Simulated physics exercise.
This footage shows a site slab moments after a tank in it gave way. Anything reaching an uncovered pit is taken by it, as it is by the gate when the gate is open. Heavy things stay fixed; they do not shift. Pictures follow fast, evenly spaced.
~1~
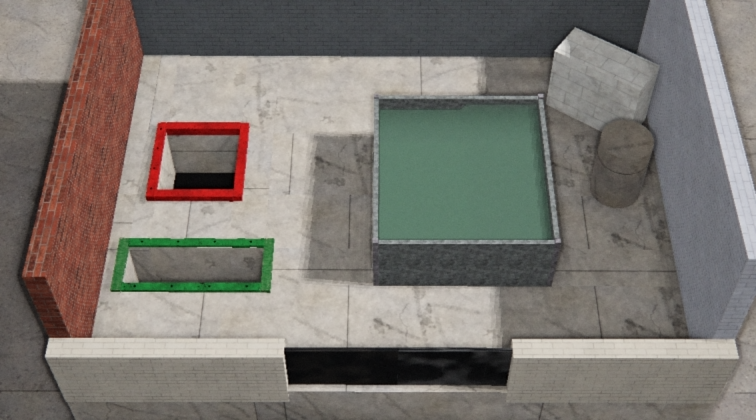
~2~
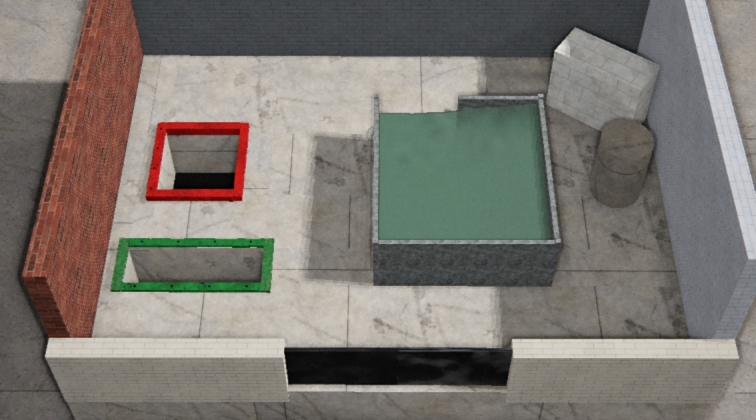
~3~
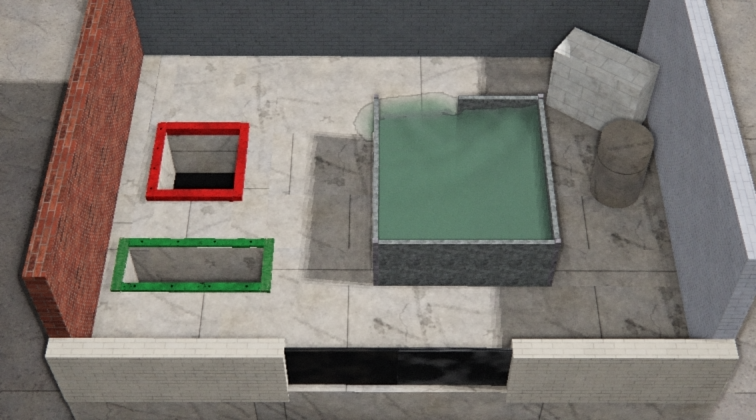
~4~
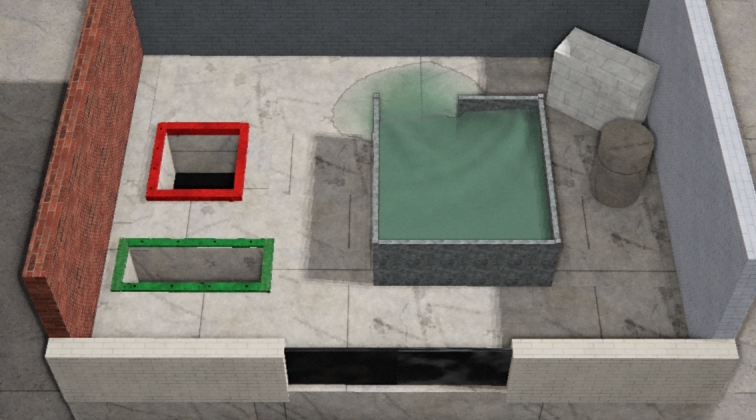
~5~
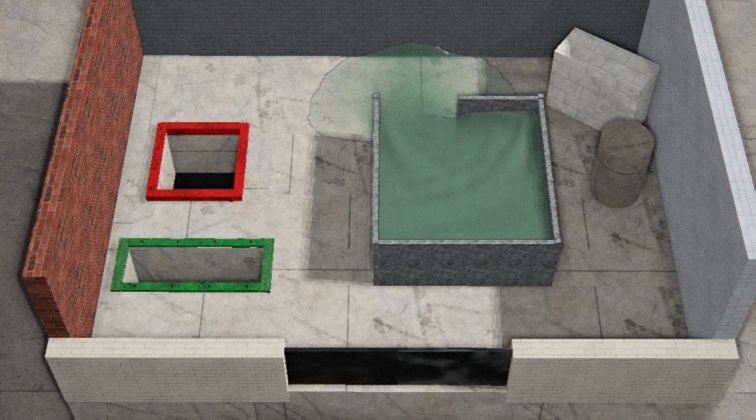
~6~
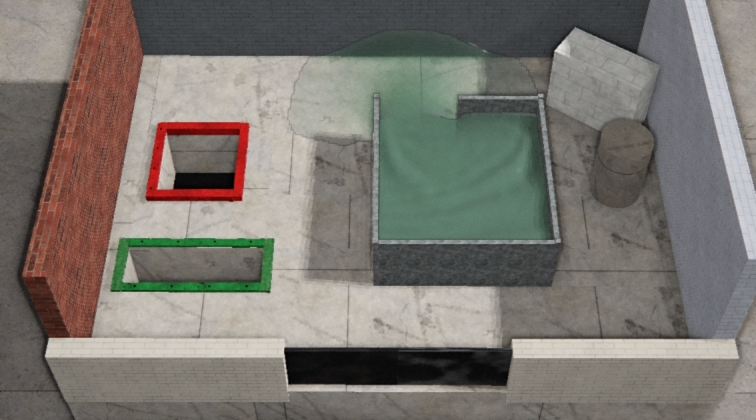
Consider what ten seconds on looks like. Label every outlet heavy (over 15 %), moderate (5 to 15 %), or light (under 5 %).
Labels: Gate - light, red pit - moderate, green pit - moderate.
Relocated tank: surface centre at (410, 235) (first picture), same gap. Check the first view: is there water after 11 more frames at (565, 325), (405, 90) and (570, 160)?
Spot 1 unwetted, spot 2 wetted, and spot 3 unwetted.
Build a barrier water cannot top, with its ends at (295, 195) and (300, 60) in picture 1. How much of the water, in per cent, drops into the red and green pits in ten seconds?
Estimated shares: Red 0 percent, green 4 percent.
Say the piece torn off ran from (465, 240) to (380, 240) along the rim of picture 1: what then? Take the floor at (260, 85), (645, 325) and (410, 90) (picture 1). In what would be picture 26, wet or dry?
Going point by point: Left unwetted, waterlogged, left unwetted.
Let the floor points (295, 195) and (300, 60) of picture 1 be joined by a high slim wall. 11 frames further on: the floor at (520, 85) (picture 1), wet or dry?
As far as I can tell, it ends up soaked.
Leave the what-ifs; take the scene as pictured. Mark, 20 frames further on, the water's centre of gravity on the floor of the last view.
At roughly (415, 153).
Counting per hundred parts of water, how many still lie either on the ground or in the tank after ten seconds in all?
Close to 80 in a hundred.
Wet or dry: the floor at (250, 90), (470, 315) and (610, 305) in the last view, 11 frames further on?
Point by point: Swamped; unwetted; unwetted.
A moment on, water covers 20 % of the floor; the gate 0 %, the red pit 0 %, the green pit 0 %.
Next, water covers 35 % of the floor; the gate 0 %, the red pit 0 %, the green pit 0 %.
Then, water covers 55 % of the floor; the gate 0 %, the red pit 2 %, the green pit 1 %.
Later, water covers 85 % of the floor; the gate 0 %, the red pit 7 %, the green pit 5 %.
In the end, water covers 95 % of the floor; the gate 0 %, the red pit 11 %, the green pit 10 %.
